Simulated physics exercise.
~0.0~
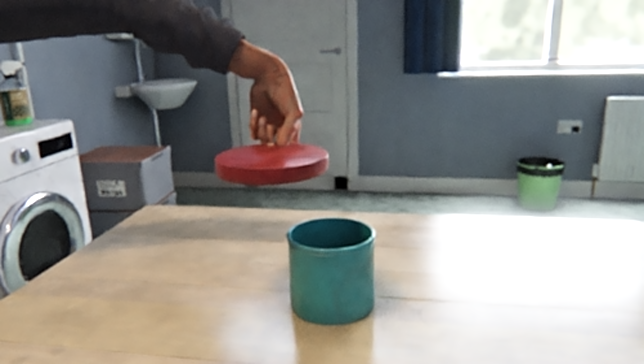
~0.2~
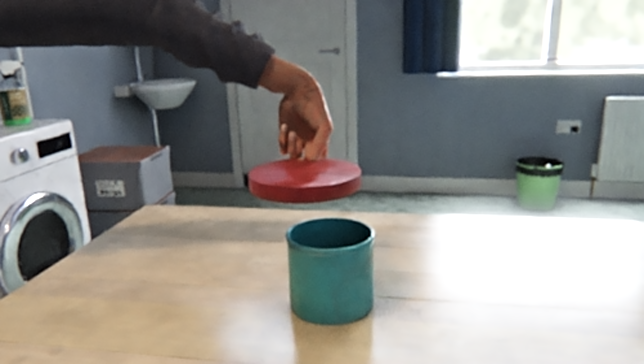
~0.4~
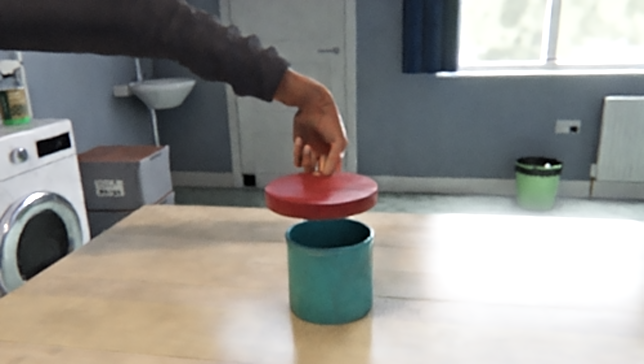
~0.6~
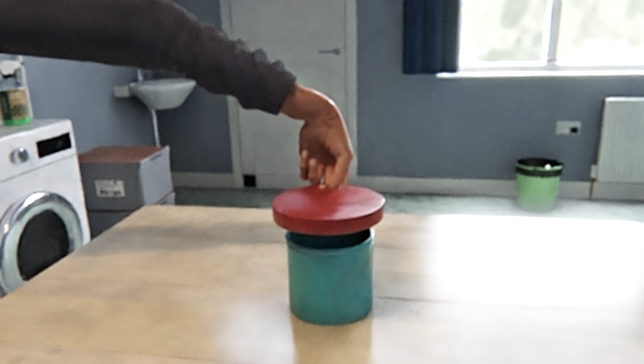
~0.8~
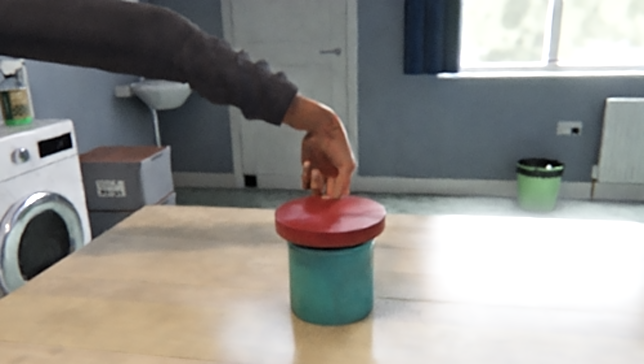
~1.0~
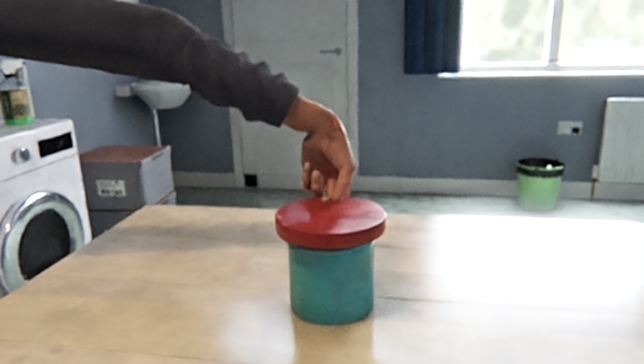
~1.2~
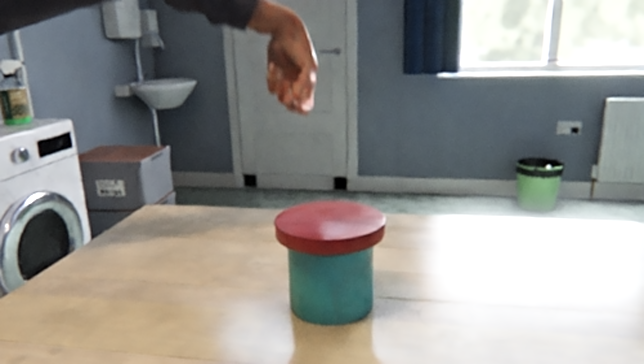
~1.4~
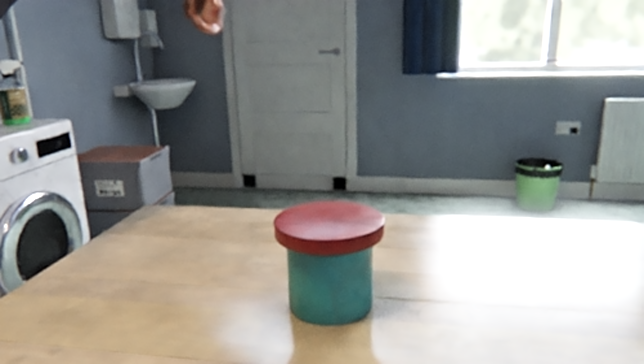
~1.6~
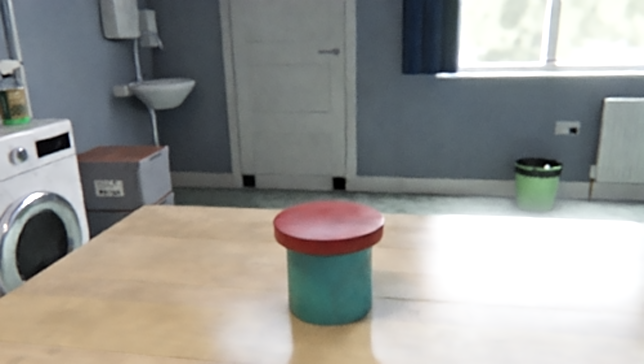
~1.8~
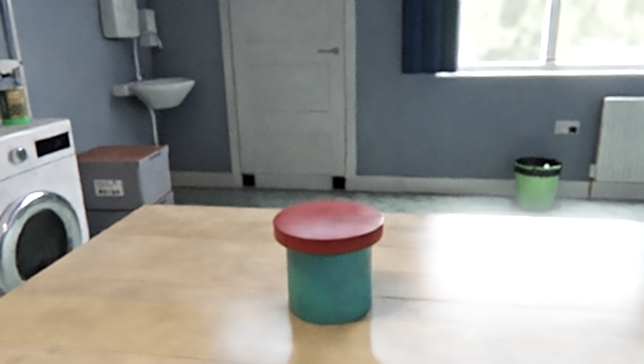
The footage shows a hand carrying a red disc rightward and down over an open teal pot on a wooden table, setting it on the rim, then letting go and withdrawing, leaving the disc resting on top and covering the opening like a lid.
